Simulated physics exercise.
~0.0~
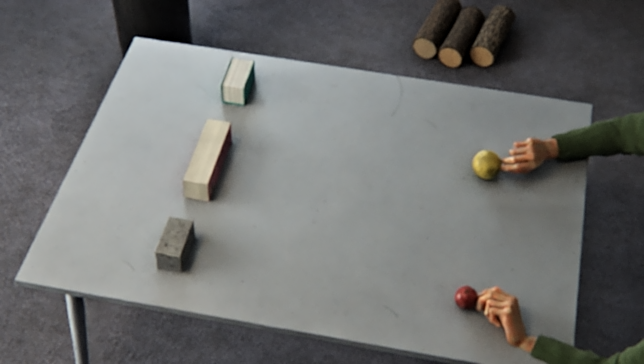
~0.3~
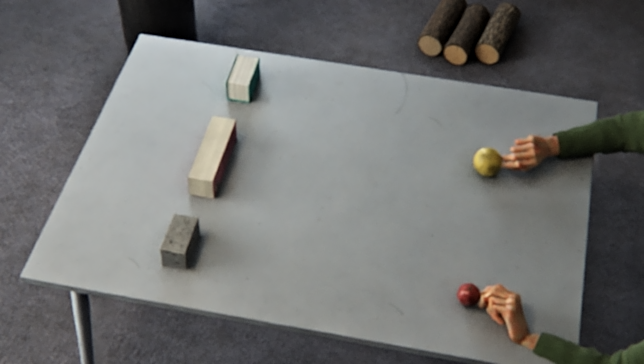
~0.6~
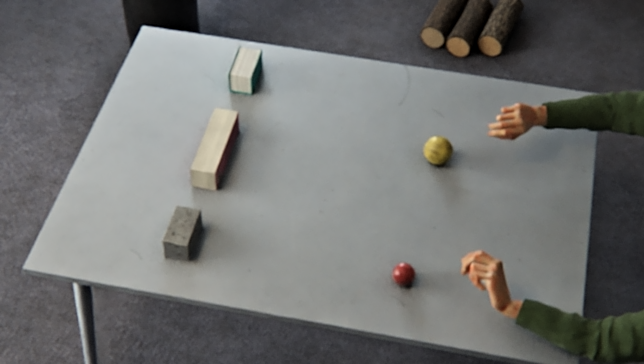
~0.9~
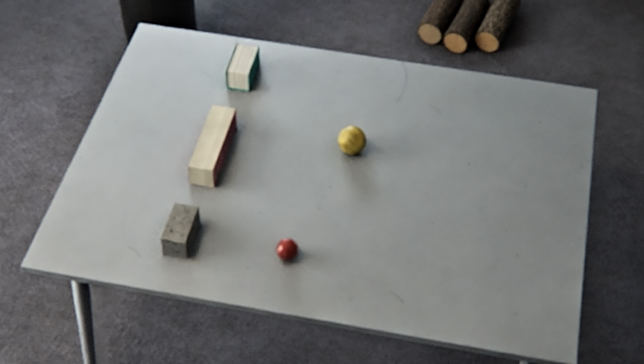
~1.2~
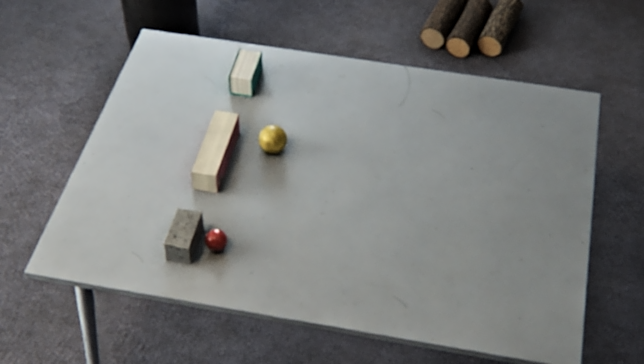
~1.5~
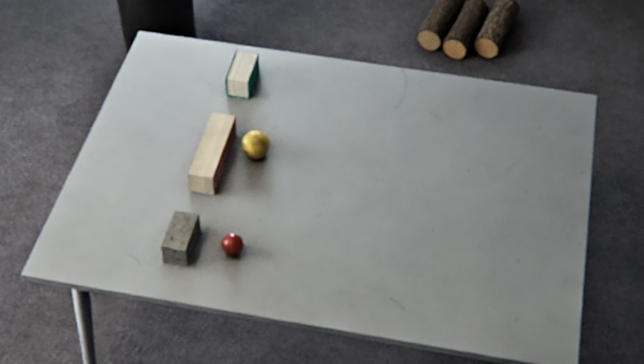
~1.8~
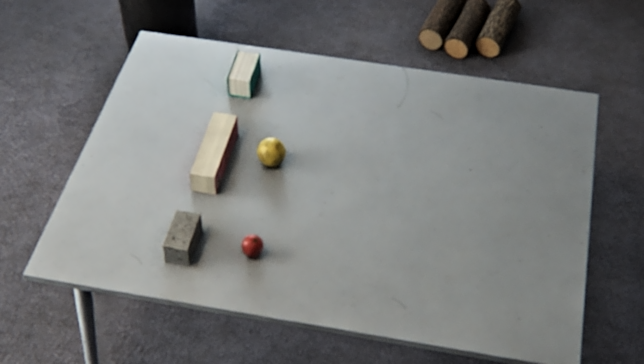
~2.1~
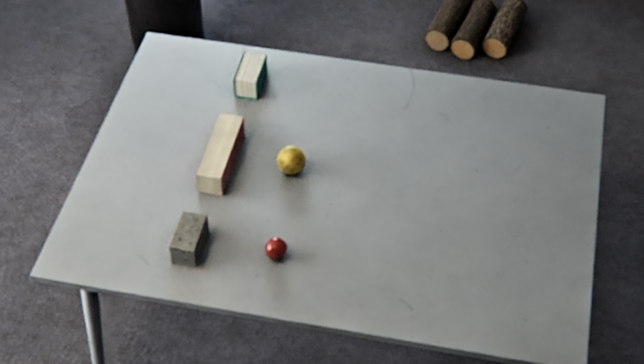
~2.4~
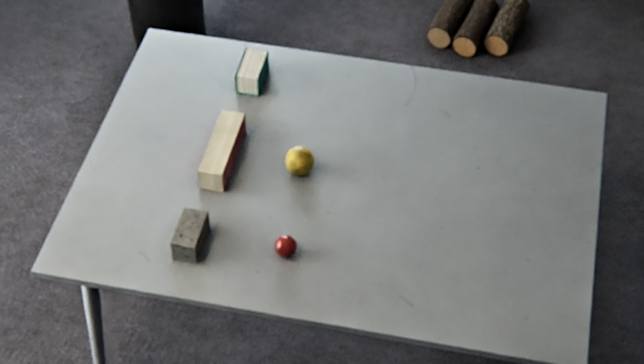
A pale grey table stands on a dark carpeted floor, seen from above at an angle, with three cut logs lying beyond its far edge. On the left, a turquoise book, a pink book and a grey brick form a spaced row, while two hands at the right hold a yellow ball and a red tomato. The hands release them and draw back, and both roll left across the table. The tomato bounces off the brick and the ball off the pink book. Both roll back a short way right, ending on the open tabletop near the blocks.
